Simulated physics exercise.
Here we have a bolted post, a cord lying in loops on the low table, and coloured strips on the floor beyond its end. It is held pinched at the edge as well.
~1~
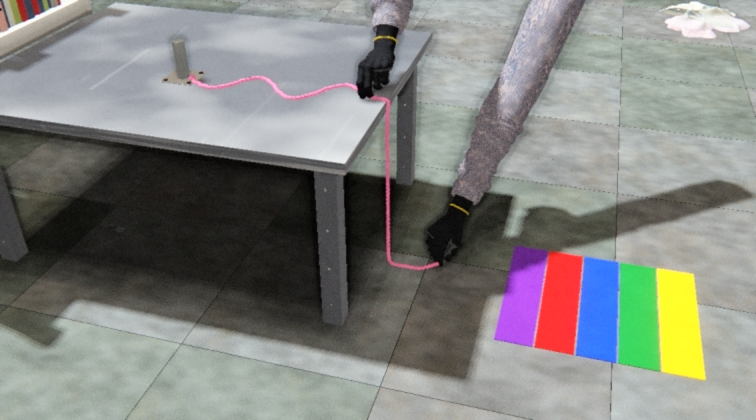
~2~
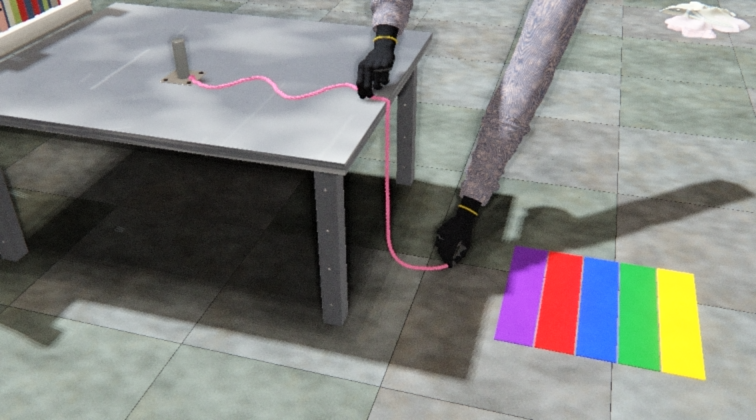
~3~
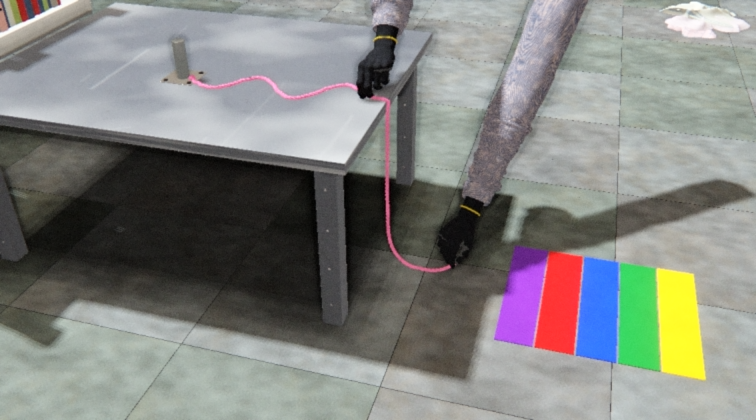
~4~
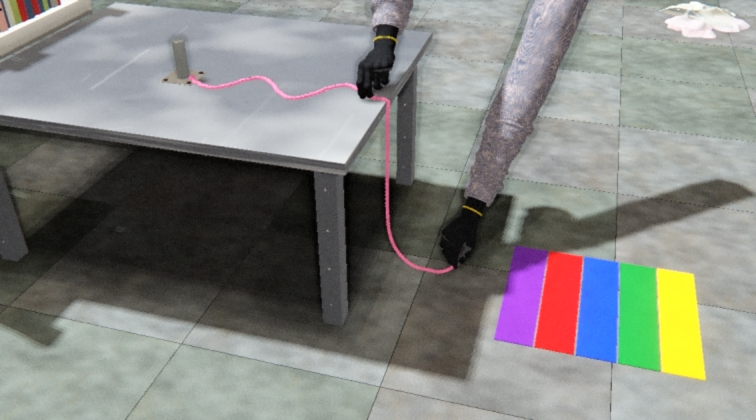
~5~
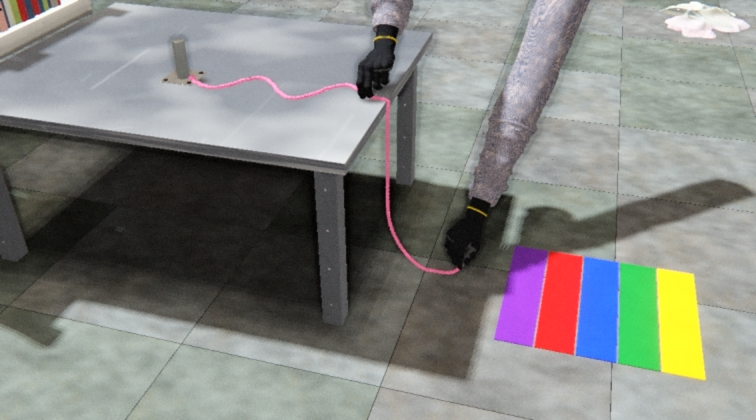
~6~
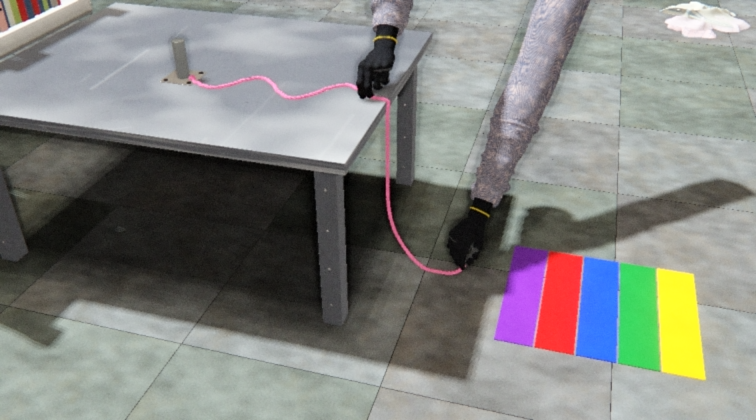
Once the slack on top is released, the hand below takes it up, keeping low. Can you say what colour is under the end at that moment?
Yes, it is green.
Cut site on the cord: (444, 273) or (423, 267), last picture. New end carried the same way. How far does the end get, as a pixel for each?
First (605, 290), then (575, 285).
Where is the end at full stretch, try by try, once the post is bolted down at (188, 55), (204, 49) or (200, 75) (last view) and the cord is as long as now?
Roughly (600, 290), then (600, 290), then (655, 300).
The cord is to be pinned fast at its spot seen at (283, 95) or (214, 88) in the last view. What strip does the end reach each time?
The end reaches blue and then green.
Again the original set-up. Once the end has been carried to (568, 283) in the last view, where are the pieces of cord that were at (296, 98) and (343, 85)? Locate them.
First at (339, 94), next at (388, 108).
Early on, end near (568, 283); over red.
Midway, end near (615, 291); over blue.
At the end of the slack, end near (643, 296); over green. Over green.
